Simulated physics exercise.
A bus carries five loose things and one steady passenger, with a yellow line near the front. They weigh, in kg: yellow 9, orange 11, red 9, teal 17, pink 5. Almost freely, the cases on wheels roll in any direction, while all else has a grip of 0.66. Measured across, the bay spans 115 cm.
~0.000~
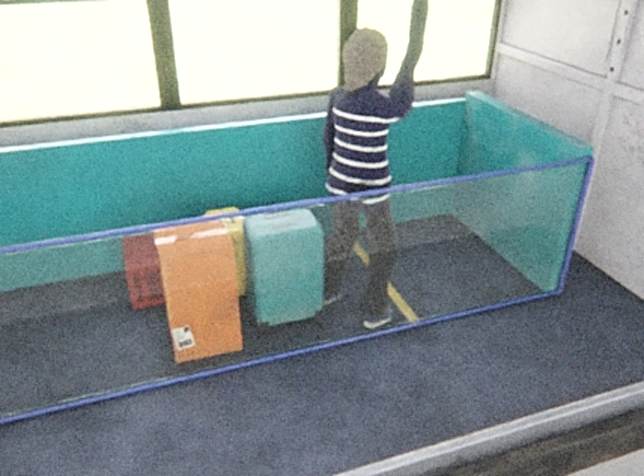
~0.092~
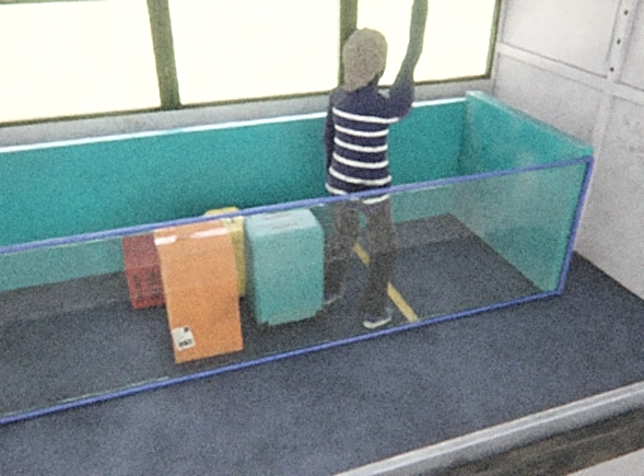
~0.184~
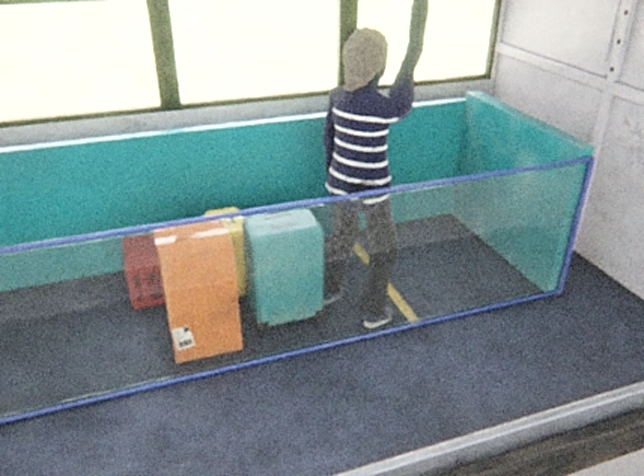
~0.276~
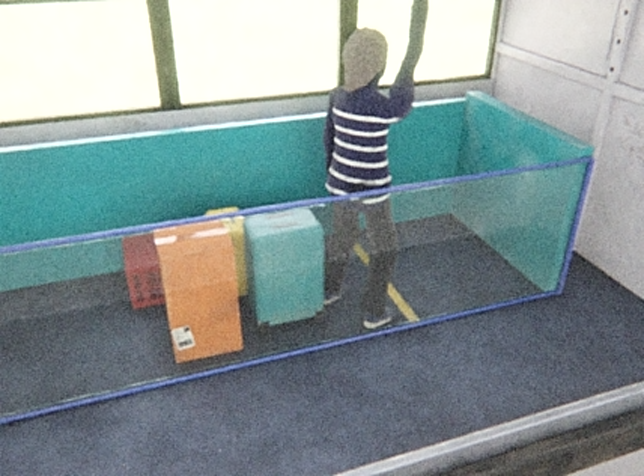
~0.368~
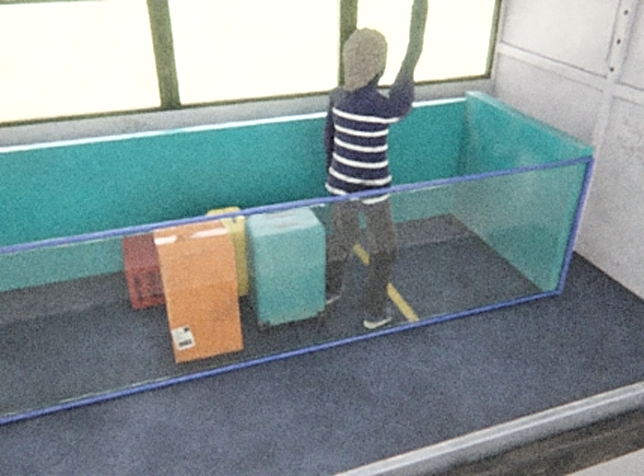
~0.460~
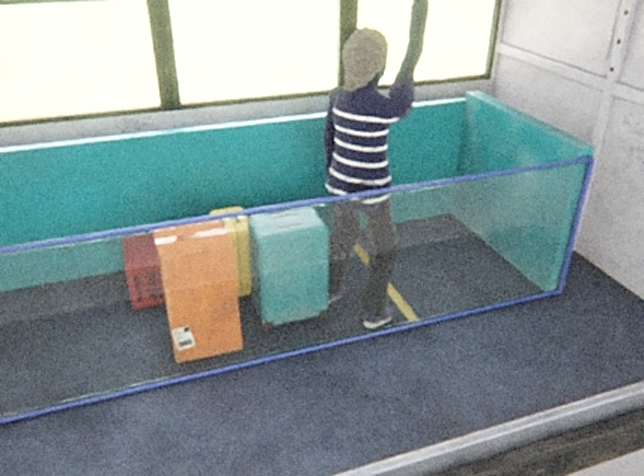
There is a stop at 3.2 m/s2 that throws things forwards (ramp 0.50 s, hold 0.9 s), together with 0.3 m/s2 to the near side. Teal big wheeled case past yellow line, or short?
Short.
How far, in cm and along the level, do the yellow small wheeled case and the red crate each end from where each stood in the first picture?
Yellow small wheeled case: 50; red crate: 0.
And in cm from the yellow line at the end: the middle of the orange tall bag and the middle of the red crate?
Orange tall bag 120 short, red crate 140 short.
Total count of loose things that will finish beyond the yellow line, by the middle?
The answer is 0 of them.
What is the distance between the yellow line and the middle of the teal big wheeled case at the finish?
Some 55 cm short of it.
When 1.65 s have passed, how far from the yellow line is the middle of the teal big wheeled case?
Position: Approx. 55 cm short.
After 0.75 s the teal big wheeled case is 61 cm short of the yellow line, tilted 0°, near (302, 274) in the last picture's view.
After 1.15 s the teal big wheeled case is 57 cm short of the yellow line, tilted 0°, near (311, 277) in the last picture's view; the red crate 140 cm short of the yellow line, tilted 0°.
After 1.65 s the teal big wheeled case is 57 cm short of the yellow line, tilted 0°, near (311, 277) in the last picture's view.
When all is still (2.2 s), yellow small wheeled case stops short of the yellow line; orange tall bag stops short of the yellow line; red crate stops short of the yellow line; teal big wheeled case stops short of the yellow line; pink carton stops short of the yellow line.
